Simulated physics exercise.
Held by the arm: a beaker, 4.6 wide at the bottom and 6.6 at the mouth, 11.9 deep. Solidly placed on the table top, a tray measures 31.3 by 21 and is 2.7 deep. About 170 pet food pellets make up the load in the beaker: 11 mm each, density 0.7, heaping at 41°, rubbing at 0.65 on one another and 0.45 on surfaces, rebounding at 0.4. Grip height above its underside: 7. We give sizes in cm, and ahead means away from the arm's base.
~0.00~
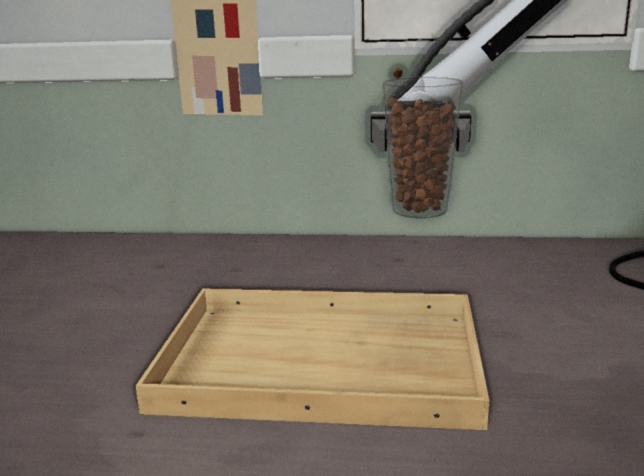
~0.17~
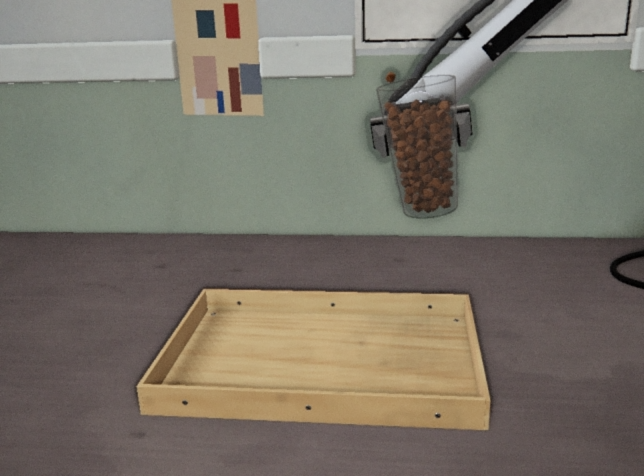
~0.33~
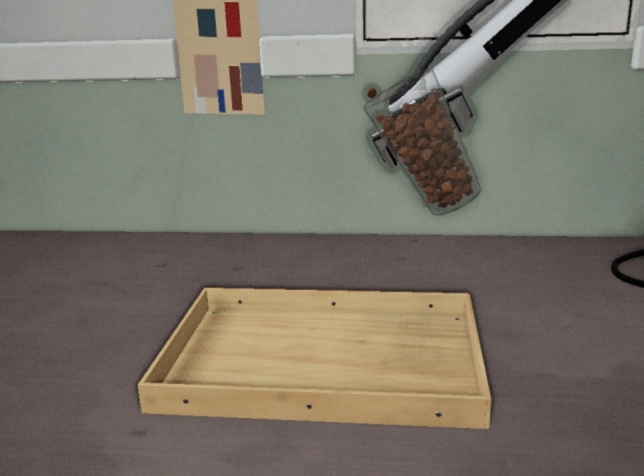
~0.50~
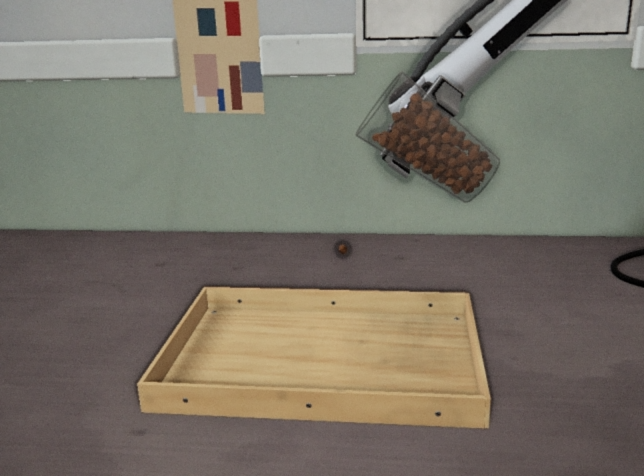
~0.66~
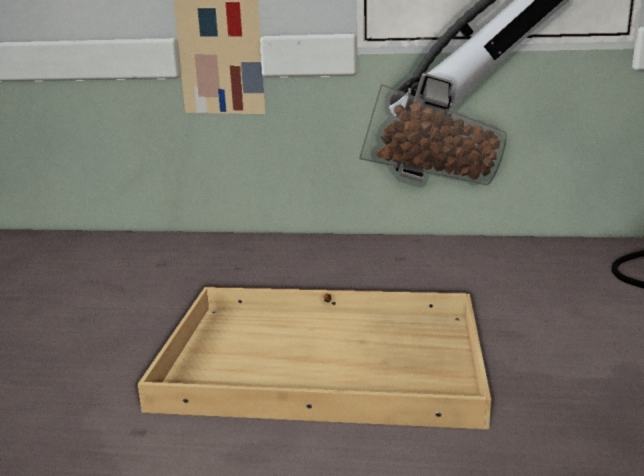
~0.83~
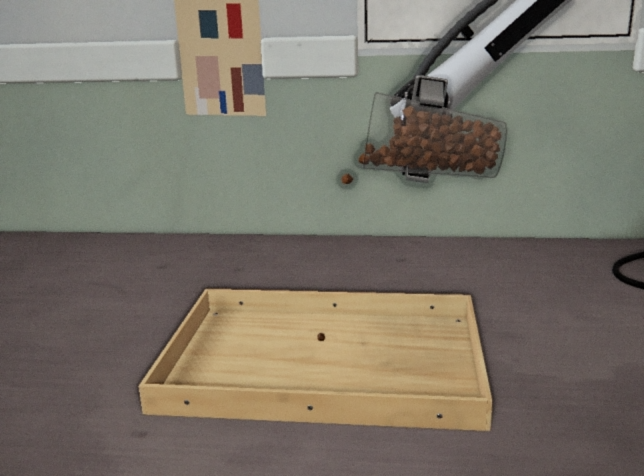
Robot arm tilting a clear beaker of brown pellets onto its side above a wooden tray, one pellet dropping in, another following.
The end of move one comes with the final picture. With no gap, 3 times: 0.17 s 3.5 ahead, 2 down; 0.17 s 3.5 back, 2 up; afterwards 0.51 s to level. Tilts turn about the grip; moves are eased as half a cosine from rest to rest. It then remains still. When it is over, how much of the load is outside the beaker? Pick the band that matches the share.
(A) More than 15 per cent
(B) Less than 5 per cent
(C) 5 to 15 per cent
Option C: 5 to 15 per cent.
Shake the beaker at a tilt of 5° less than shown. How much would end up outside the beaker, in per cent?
In that case some 5 per cent.
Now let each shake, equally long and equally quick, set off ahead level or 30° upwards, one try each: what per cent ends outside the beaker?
It comes to around 25 per cent on the first try and around 35 per cent on the second.
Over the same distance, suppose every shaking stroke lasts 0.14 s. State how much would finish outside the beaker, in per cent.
Around 20 percent.
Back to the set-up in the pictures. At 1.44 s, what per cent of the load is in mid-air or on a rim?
I'd reckon close to 0 per cent.
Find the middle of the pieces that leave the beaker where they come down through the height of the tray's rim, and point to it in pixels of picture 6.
They come down centred close to (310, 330).
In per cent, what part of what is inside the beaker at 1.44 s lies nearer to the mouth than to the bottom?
I'd say close to 45 per cent.
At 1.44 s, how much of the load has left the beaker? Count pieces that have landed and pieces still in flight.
5 %.
After 1.44 s, tilted 81° forward, highest piece 25 above the table; 155 in the beaker, 11 in the tray.
After 2.05 s, tilted 53° forward, highest piece 25 above the table; 154 in the beaker, 12 in the tray.
After 2.56 s, level, highest piece 28 above the table; 154 in the beaker, 12 in the tray.
After 3.61 s, level, highest piece 28 above the table; 154 in the beaker, 12 in the tray.
In the end, 154 in the beaker, 12 in the tray. That is 7 % outside the beaker.
